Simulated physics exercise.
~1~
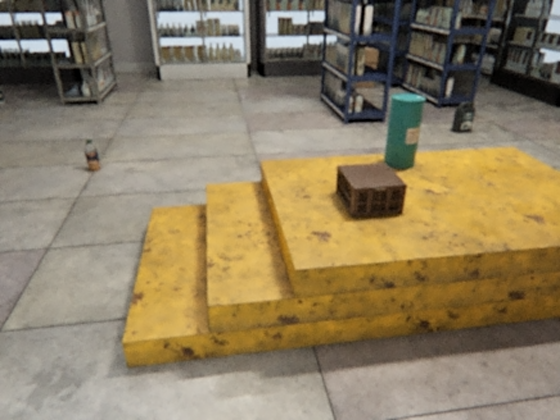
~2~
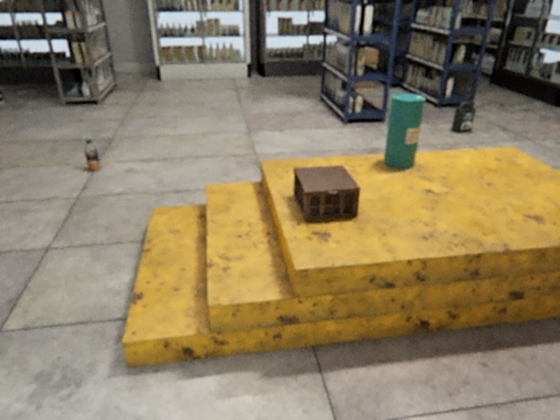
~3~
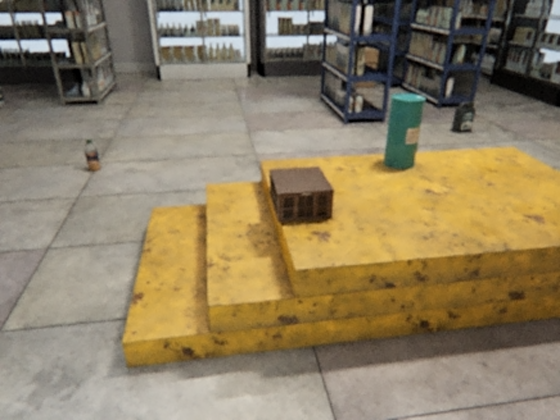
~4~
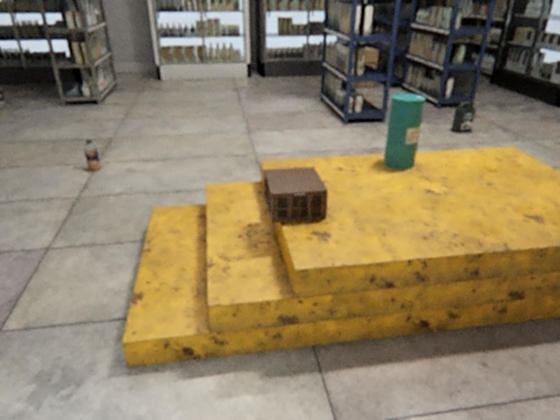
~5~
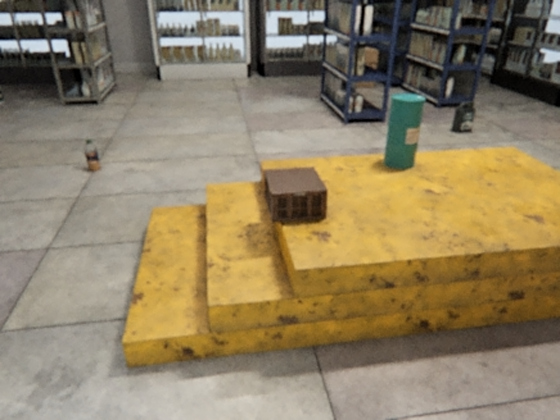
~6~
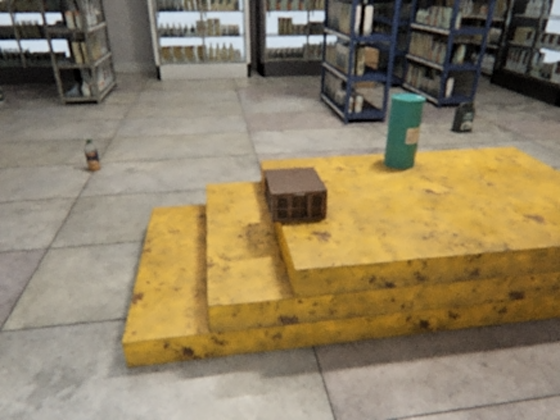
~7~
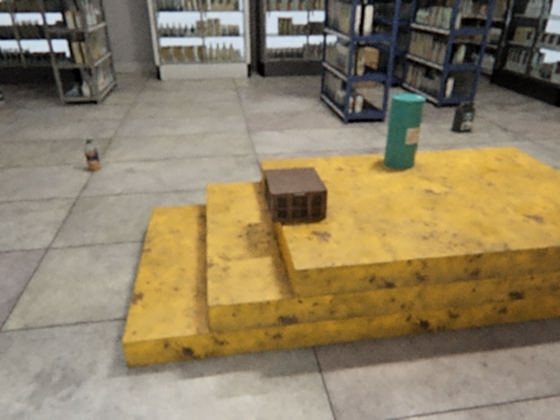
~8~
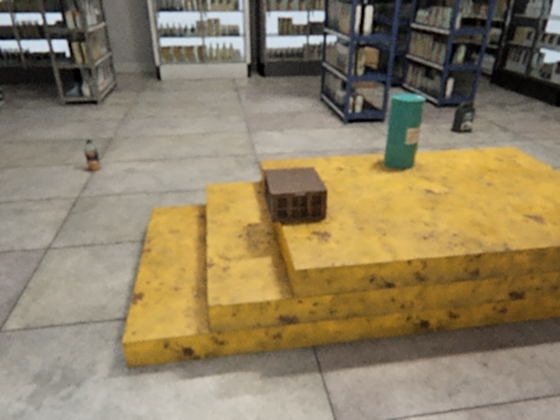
In a room lined with stocked shelves, a brown crate slides left across the top of a yellow stepped platform, slows near the edge above the steps, and comes to rest there, still on the top level, while a turquoise canister behind it stays in place.
